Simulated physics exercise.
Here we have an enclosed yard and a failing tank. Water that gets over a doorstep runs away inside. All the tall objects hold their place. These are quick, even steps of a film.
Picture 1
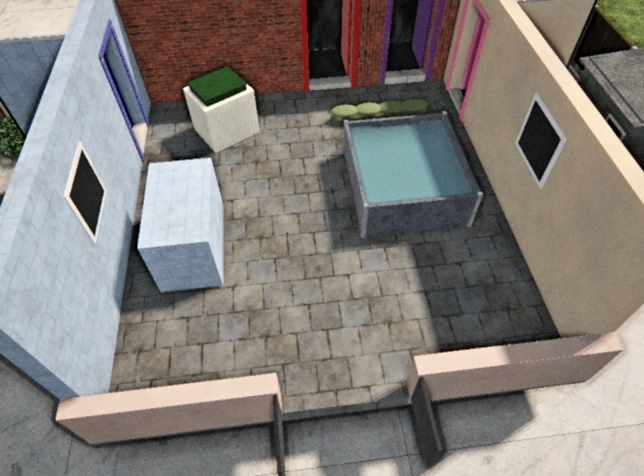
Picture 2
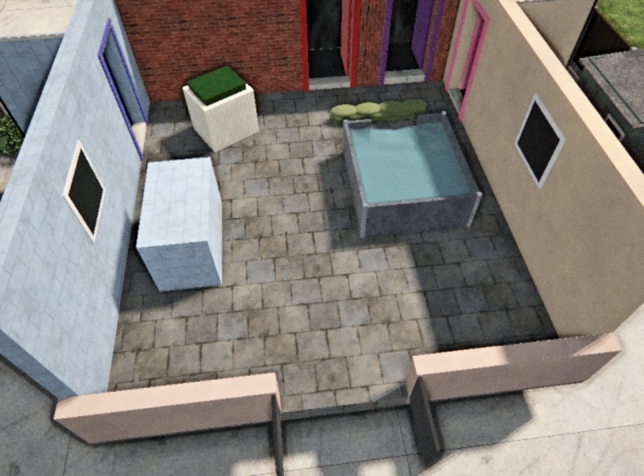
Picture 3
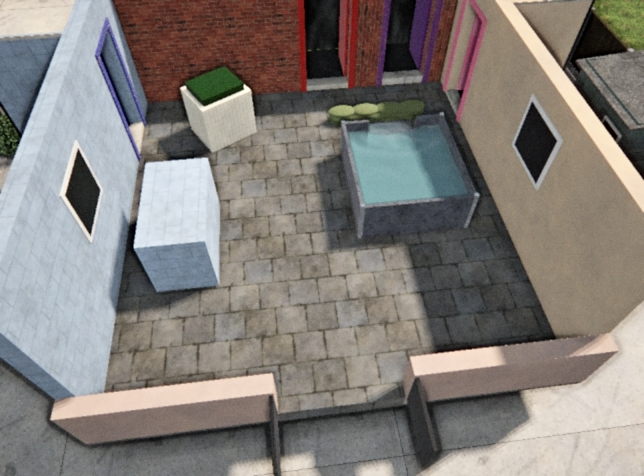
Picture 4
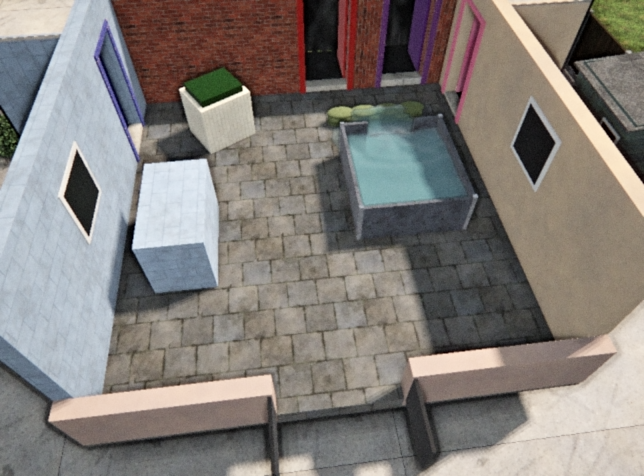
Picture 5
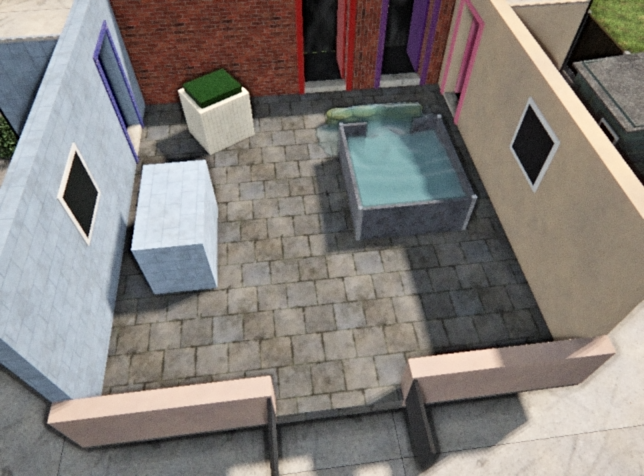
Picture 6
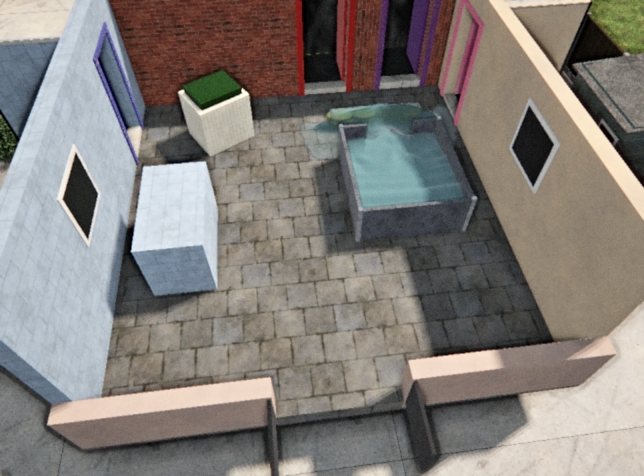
At first a water tank stands full and still on the right side of a walled, paved yard, near a row of low green bushes. Its surface then ripples, and water emerges on its far side, spreading a short way left over the bushes and paving while the blocks and walls stay put.
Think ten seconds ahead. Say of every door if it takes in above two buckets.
In the end: The purple door admits no more than that; the red door admits no more than that; the blue door admits no more than that; the pink door lets in a lot.
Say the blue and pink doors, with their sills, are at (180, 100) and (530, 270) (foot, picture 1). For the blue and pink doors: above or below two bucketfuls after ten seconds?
One by one: The blue one stays under; the pink one lets less in.
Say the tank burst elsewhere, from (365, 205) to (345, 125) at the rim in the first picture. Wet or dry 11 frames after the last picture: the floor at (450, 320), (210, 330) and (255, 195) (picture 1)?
In that order: Dry, wet, flooded.
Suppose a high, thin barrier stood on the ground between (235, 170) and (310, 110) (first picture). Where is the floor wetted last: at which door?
I say the door marked blue.
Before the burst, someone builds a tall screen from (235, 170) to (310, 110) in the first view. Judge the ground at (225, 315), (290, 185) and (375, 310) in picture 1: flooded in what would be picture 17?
One after the other: No water, covered, clear.
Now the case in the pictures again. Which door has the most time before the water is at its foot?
The door marked blue.
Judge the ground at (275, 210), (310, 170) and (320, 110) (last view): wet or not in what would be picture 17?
In turn: Flooded, flooded, wet.
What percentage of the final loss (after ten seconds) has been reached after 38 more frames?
Close to 65 %.
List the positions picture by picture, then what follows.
The water tank at (408, 160) is whole and still, in the first frame.
The front is at a hidden place, out from the gap on the water tank's far side, in the second frame.
The front is at a hidden place, out from the gap on the water tank's far side, in the third frame.
Water pours out on the water tank's far side and has run to a hidden place, in the fourth frame.
The front is at a hidden place, out from the gap on the water tank's far side, in the fifth frame.
Water pours out on the water tank's far side and has run to (442, 111), in the sixth frame.
A moment on, water covers 25 % of the floor; the purple door wet at the sill, nothing in, the red door not reached, the blue door not reached, the pink door over two buckets in.
Next, water covers 40 % of the floor; the purple door wet at the sill, nothing in, the red door wet at the sill, nothing in, the blue door not reached, the pink door over two buckets in.
Then, water covers 55 % of the floor; the purple door wet at the sill, nothing in, the red door wet at the sill, nothing in, the blue door not reached, the pink door far over two buckets in.
Later, water covers 80 % of the floor; the purple door wet at the sill, nothing in, the red door wet at the sill, nothing in, the blue door wet at the sill, nothing in, the pink door far over two buckets in.
In the end, water covers 95 % of the floor; the purple door wet at the sill, nothing in, the red door wet at the sill, nothing in, the blue door wet at the sill, nothing in, the pink door far over two buckets in.
